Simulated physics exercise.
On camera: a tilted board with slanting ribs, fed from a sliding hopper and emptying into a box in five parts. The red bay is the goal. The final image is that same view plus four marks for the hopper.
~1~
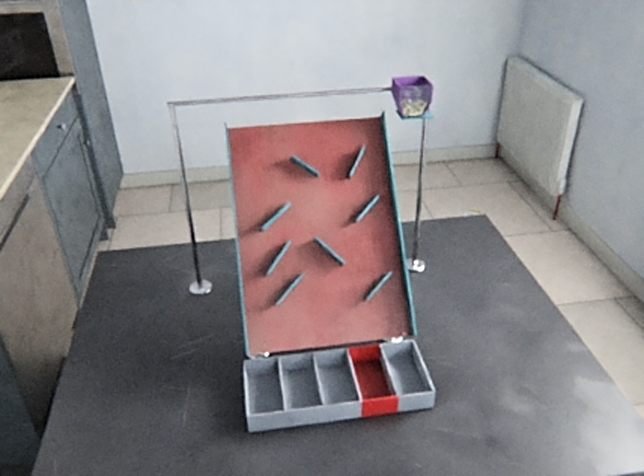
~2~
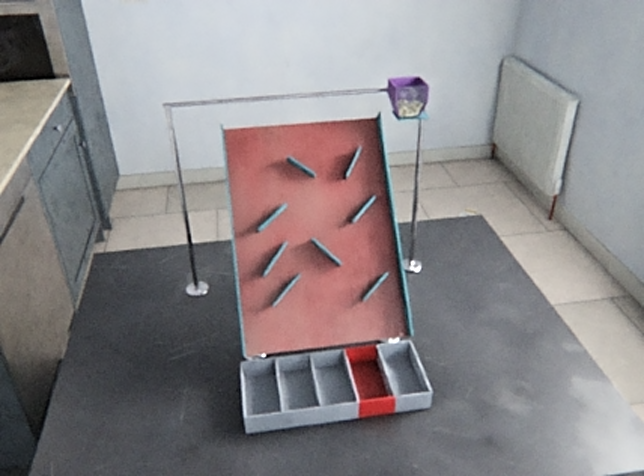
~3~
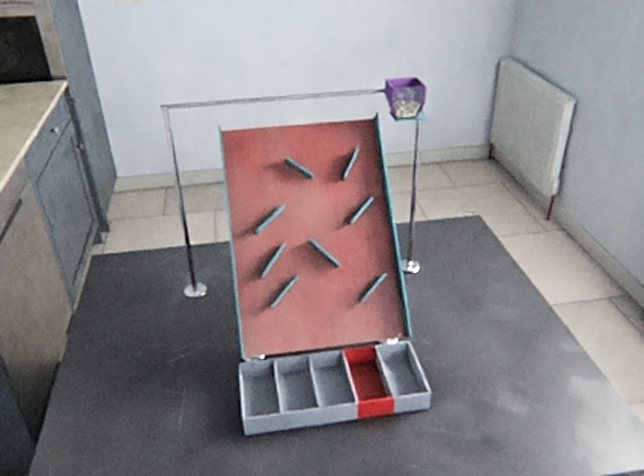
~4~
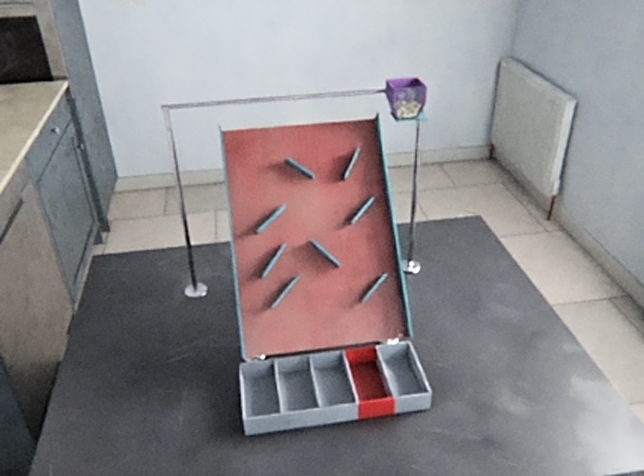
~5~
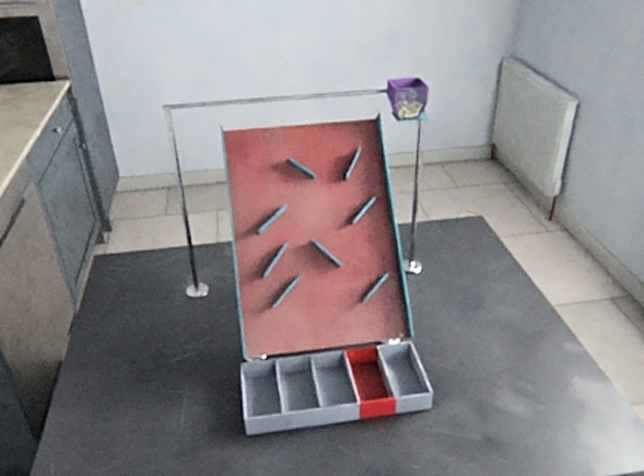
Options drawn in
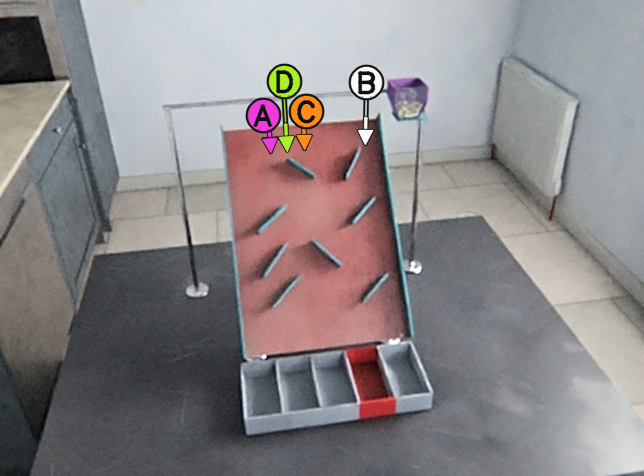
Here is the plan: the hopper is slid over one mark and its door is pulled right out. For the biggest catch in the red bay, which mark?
Use mark C.
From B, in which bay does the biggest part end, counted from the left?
It is the fifth one.
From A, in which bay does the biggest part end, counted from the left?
The first from the left.
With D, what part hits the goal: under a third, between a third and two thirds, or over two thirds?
Under a third.
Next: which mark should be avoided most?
A.
On the marked copy, mark A meets the board at (270, 147); mark B meets the board at (365, 139); mark C meets the board at (304, 144); mark D meets the board at (286, 146).
With A, just a few in the red bay, the larger part in other bays, about a tenth held on the board, about a tenth outside the box.
With B, roughly a quarter in the red bay, roughly half in other bays, about a tenth held on the board, about a tenth outside the box.
With C, roughly half in the red bay, roughly a quarter in other bays, about a tenth held on the board.
With D, roughly a quarter in the red bay, roughly half in other bays, roughly a quarter held on the board.
